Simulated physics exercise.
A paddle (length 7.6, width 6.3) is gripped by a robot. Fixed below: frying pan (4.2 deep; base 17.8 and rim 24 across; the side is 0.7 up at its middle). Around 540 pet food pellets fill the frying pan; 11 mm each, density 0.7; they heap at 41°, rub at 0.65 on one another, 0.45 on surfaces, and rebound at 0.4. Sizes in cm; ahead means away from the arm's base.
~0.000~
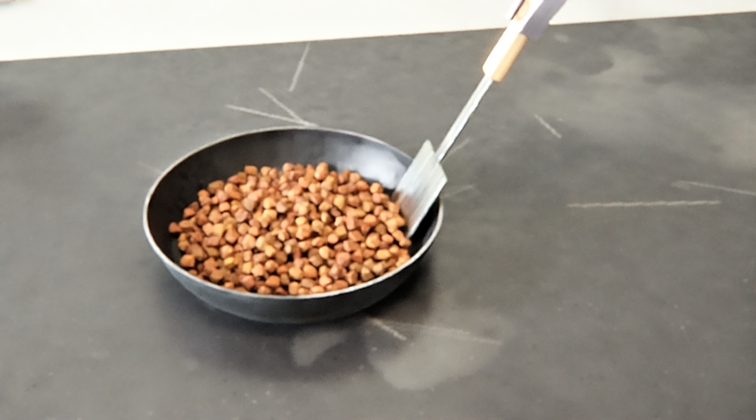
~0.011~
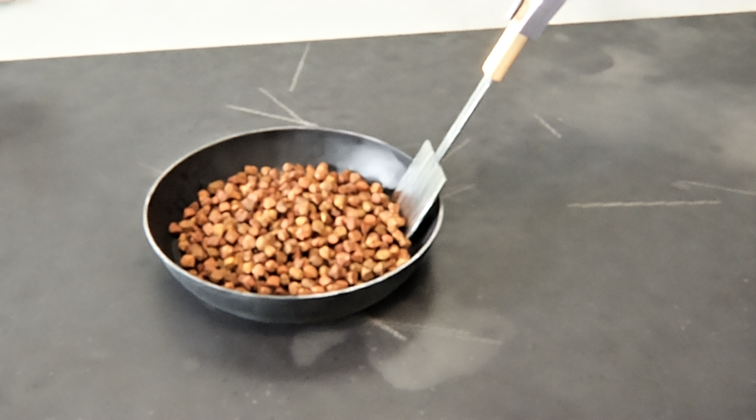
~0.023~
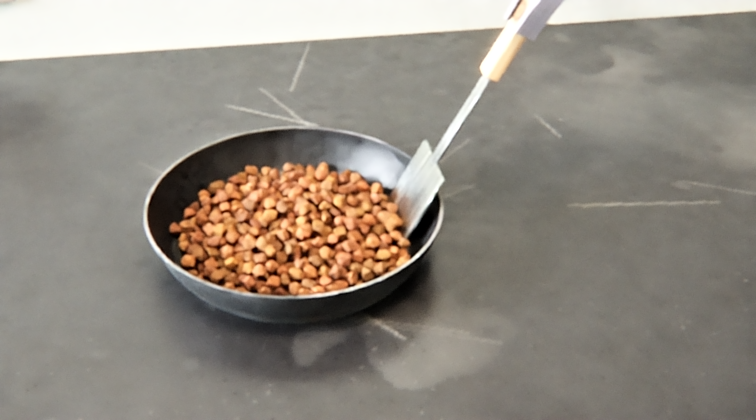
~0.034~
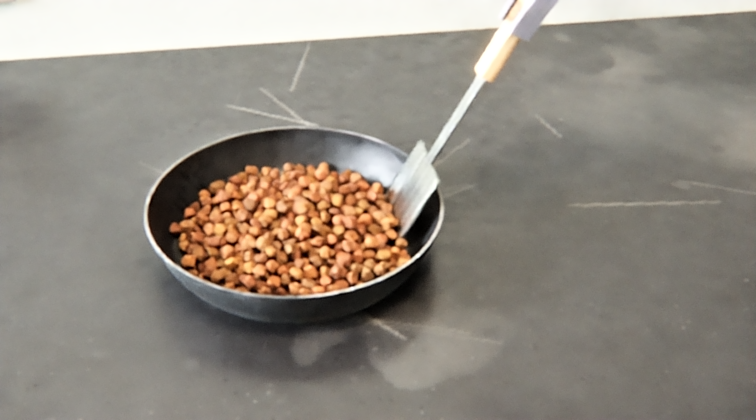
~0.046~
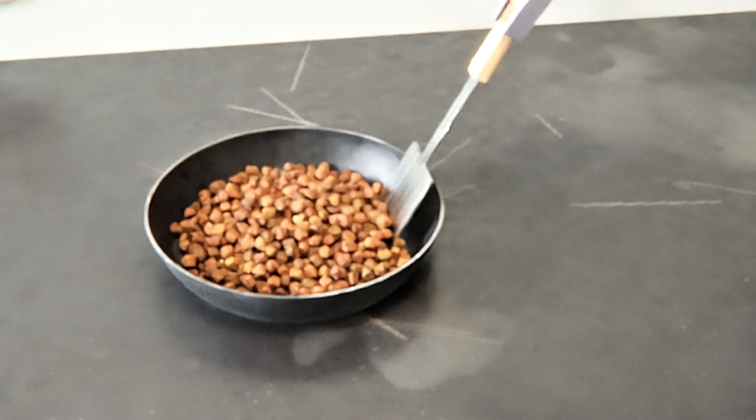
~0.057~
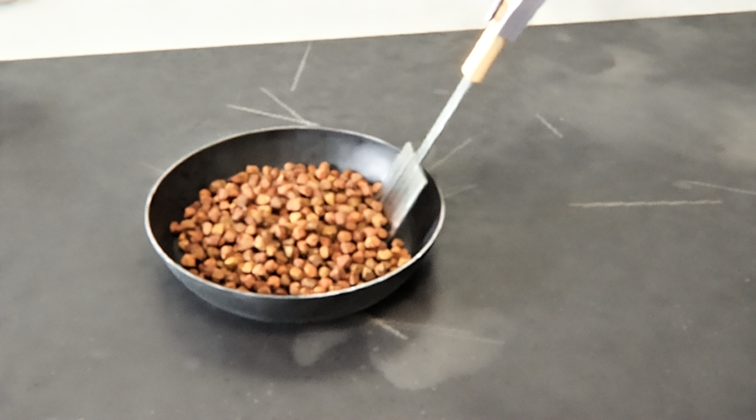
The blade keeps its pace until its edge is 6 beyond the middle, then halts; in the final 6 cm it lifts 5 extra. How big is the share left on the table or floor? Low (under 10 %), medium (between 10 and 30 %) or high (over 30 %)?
A low share, under 10 %, ends on the table or floor.
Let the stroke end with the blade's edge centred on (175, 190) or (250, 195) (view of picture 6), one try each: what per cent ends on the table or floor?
Some 20 and 0 per cent.
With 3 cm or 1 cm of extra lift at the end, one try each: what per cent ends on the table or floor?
Some 0 and 5 per cent.
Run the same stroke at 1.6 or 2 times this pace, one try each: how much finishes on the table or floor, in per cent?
About 10 and 15 per cent.
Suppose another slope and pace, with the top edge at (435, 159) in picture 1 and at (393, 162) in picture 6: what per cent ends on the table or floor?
About 10 per cent.
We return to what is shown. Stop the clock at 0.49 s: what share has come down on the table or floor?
Roughly 0 per cent.
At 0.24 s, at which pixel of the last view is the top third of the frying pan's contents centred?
At about (225, 216).
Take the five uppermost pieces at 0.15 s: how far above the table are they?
Some 4 cm.
After 0.15 s, sloping 62°, highest piece 5 above the table; 543 in the frying pan.
After 0.24 s, sloping 62°, highest piece 6 above the table; 543 in the frying pan.
After 0.49 s, sloping 62°, highest piece 5 above the table; 528 in the frying pan, 12 on the table or floor, 3 on the blade or in flight.
After 1.54 s, sloping 62°, highest piece 5 above the table; 527 in the frying pan, 16 on the table or floor.
In the end, 527 in the frying pan, 16 on the table or floor. That is 3 % on the table or floor.
